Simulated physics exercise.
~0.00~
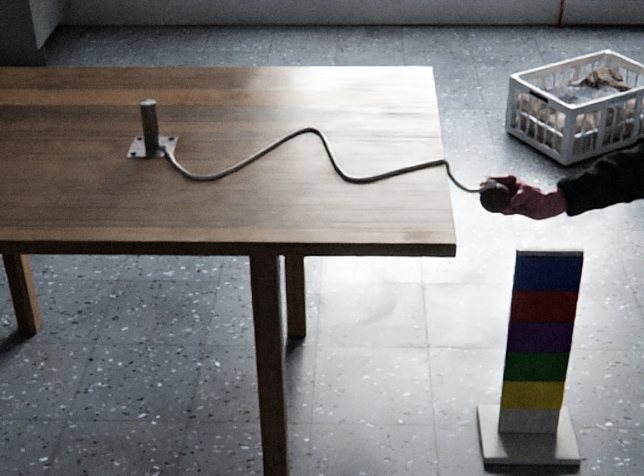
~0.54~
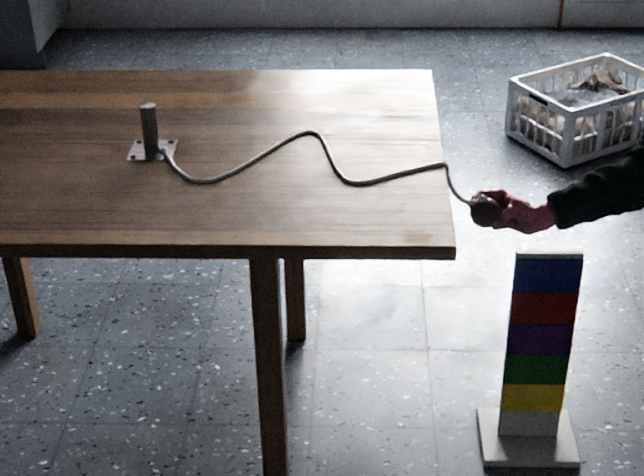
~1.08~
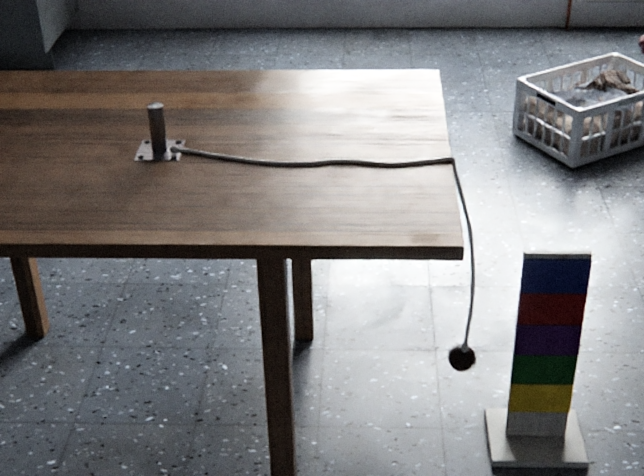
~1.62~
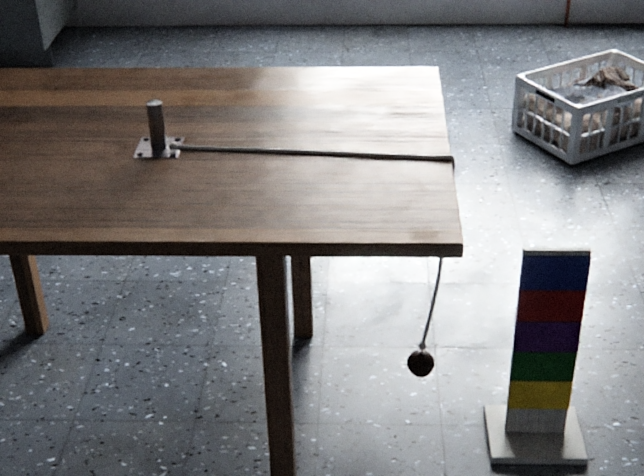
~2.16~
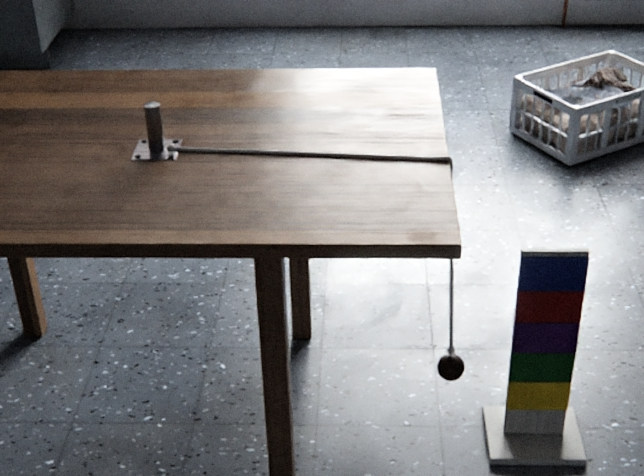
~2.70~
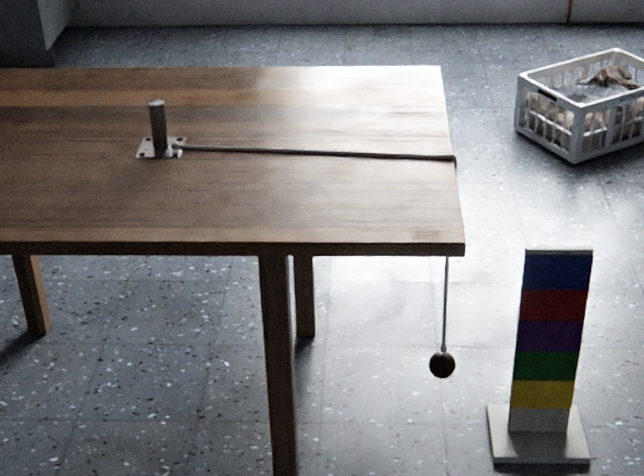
At the start, a hand holds a brown ball just past the right end of a wooden table, with its lead winding loosely back to a post on a screwed plate. The hand shifts the ball slightly left and down, then lets go and draws out of view. The ball drops beside the table, and the lead pulls nearly straight across the top. Hanging from the edge, the ball swings left, then back right, then slightly left again. It ends hanging level with the green band on the striped upright nearby.
